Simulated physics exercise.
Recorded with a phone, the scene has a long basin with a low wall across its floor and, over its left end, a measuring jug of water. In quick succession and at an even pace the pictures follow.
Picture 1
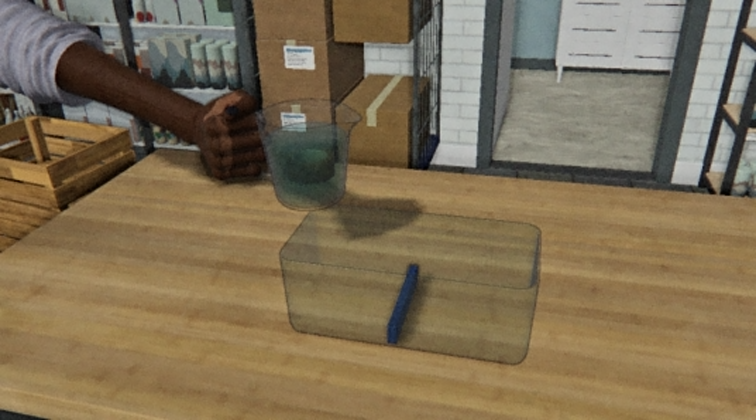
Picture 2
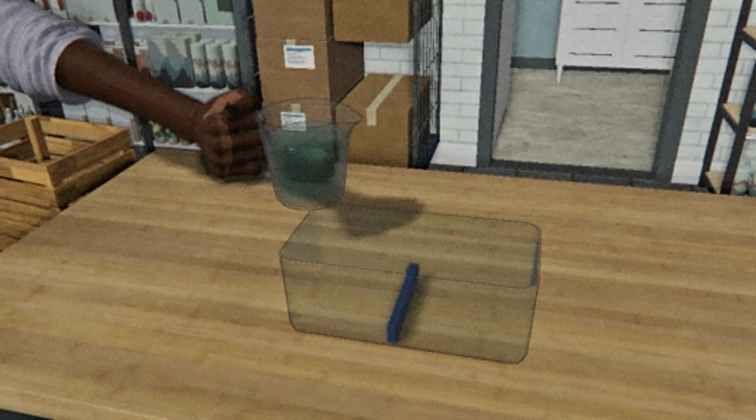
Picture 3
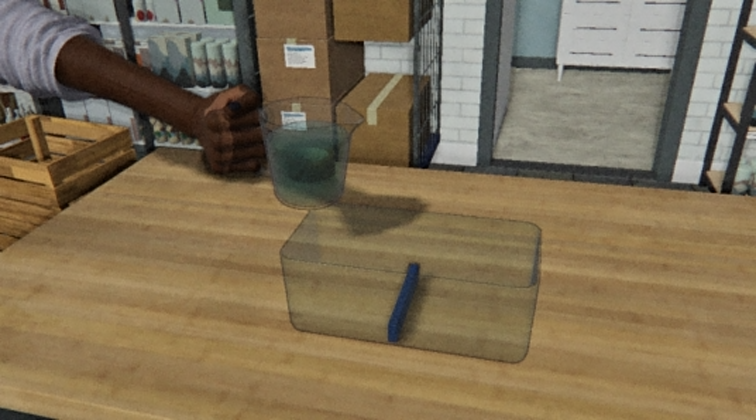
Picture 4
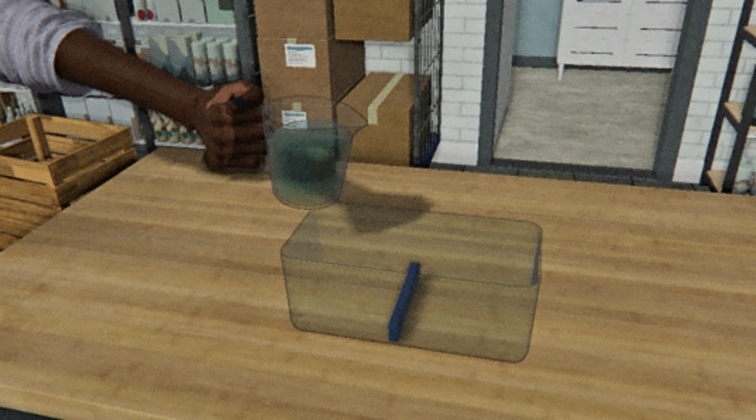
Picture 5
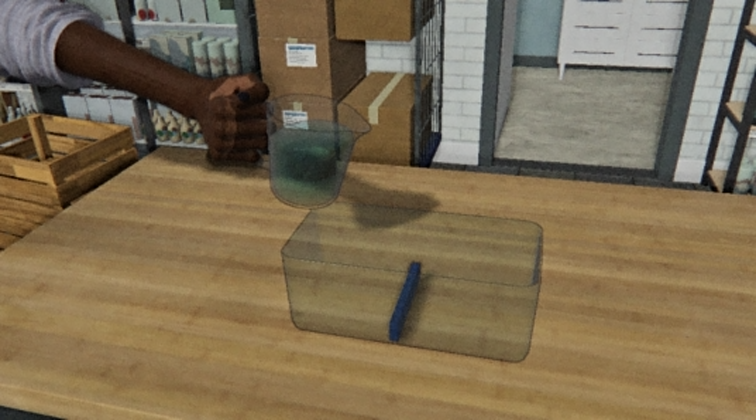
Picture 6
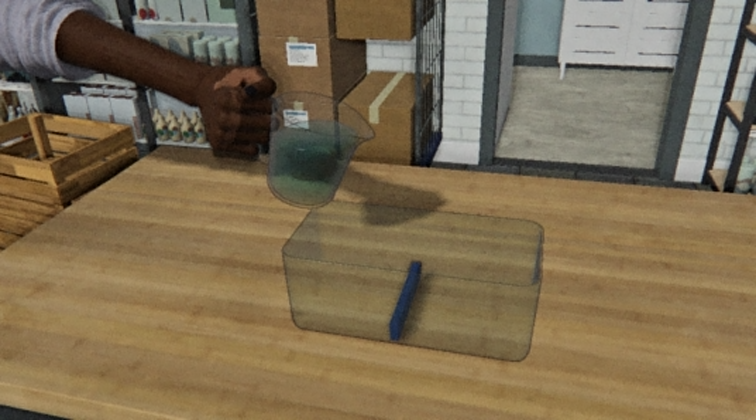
A clear measuring jug of blue-green water, gripped by a hand reaching in from the left, hangs over the left end of a long transparent basin on a pale wooden table, seen from slightly above. A low dark blue wall crosses the basin's floor, with cardboard boxes, shelves, a wooden crate and a doorway behind. The jug starts upright, then the hand tilts it gradually rightward while the camera stays still.
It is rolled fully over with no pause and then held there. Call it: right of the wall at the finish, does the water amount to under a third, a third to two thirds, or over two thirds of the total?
A third to two thirds of the total.
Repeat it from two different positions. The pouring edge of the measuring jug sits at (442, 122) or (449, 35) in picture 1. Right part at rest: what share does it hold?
Roughly 85 per cent, then roughly 50 per cent.
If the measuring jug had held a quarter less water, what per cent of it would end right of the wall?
35 per cent or so.
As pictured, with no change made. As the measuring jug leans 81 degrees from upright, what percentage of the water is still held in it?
About 65 per cent.
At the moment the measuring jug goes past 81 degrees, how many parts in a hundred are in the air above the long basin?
20 %.
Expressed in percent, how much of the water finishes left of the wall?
Around 50 %.
A moment on, the measuring jug is tipped on its side and 67 per cent is still to pour, 2 is left of the wall and 12 right of it.
Next, the measuring jug is tipped right over and 7 per cent is still to pour, 41 is left of the wall and 47 right of it.
Then the measuring jug is tipped right over and 0 per cent is still to pour, 50 is left of the wall and 49 right of it.
Later the measuring jug is tipped right over and 0 per cent is still to pour, 50 is left of the wall and 50 right of it.
Finally, 50 per cent lies left of the wall, 50 right of it and 1 outside.
